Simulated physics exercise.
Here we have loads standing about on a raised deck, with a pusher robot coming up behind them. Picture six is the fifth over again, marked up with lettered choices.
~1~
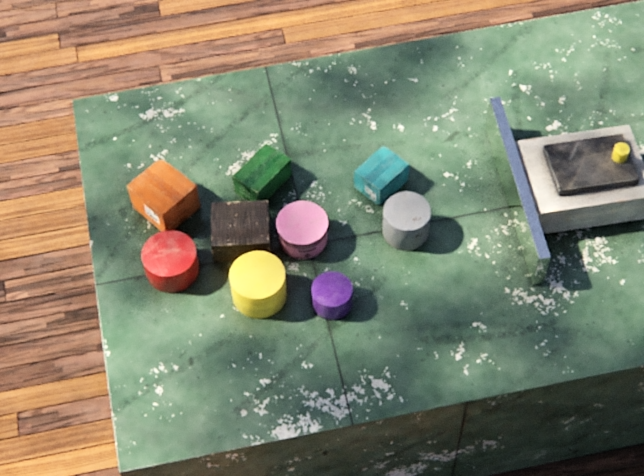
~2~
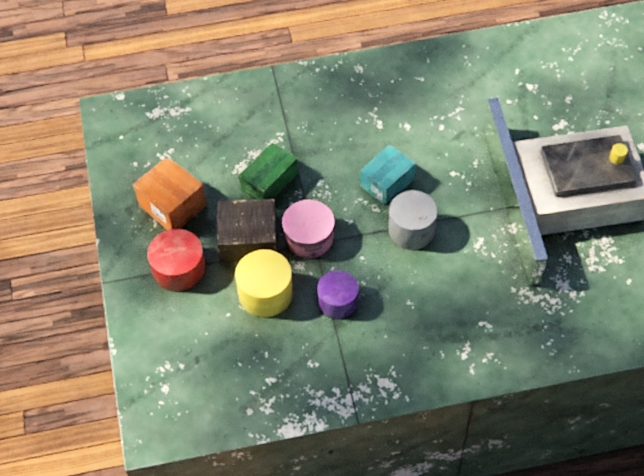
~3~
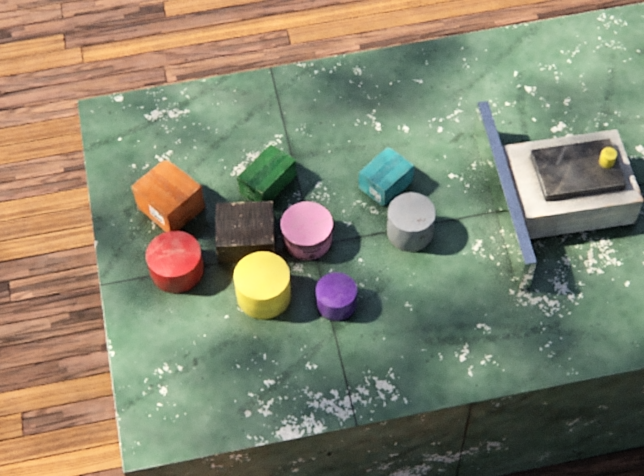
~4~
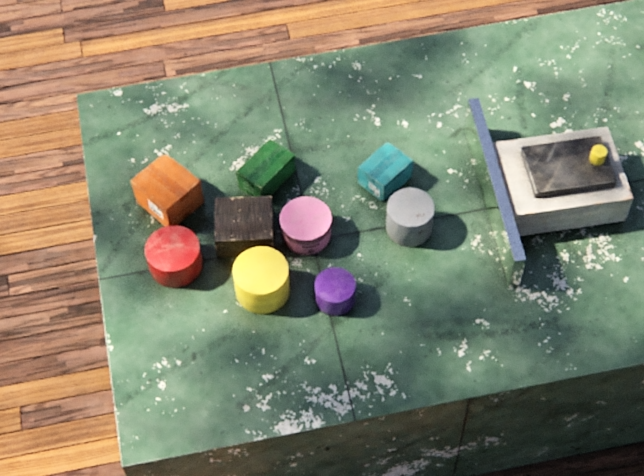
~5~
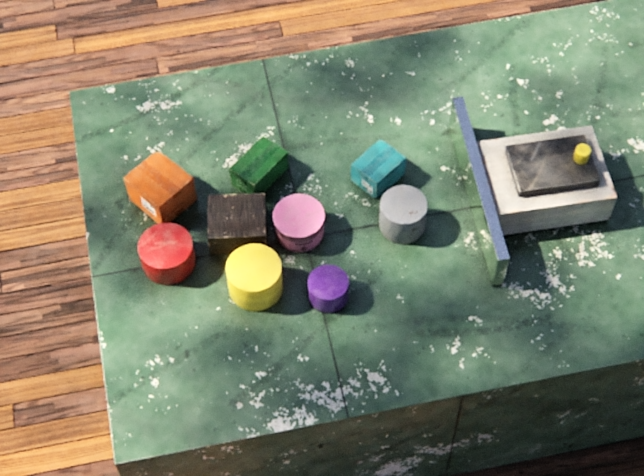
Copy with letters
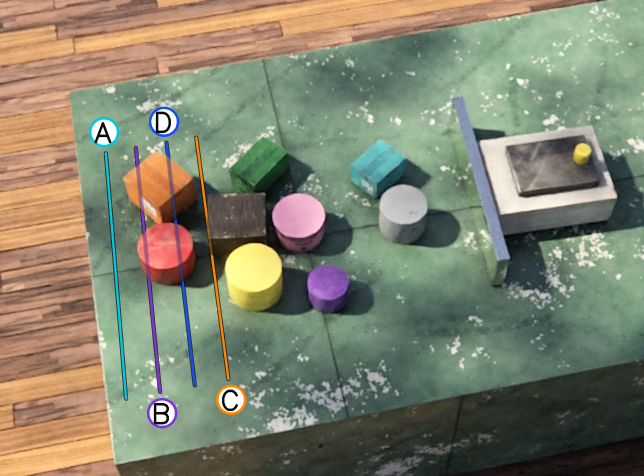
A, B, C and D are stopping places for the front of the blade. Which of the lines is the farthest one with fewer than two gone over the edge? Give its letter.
No farther than D.
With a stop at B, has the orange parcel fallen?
Yes.
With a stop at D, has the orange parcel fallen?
By then, no.
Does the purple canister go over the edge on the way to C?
No.
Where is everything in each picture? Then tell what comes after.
Green box (262, 176); grey canister (406, 221); orange parcel (165, 197), in the first frame.
Robot (583, 166); red canister (177, 260), in the second frame.
Robot (571, 169); turquoise box (386, 176), in the third frame.
Robot (562, 167); purple canister (335, 292), in the fourth frame.
Robot (546, 165); green box (259, 168); grey canister (403, 215); orange parcel (161, 189), in the fifth frame.
On the marked copy, A at (115, 268); B at (147, 263); C at (211, 251); D at (180, 257).
Following D. Soon after the start, robot (441, 185); turquoise box (330, 174); grey canister (346, 224).
Later, robot (333, 204); red canister (143, 258); orange parcel (134, 167).
In the end, robot (249, 219); red canister (90, 264); black crate (99, 212); none fallen.
As for the rest, A drops seven; B drops four; C is within the limit but short.
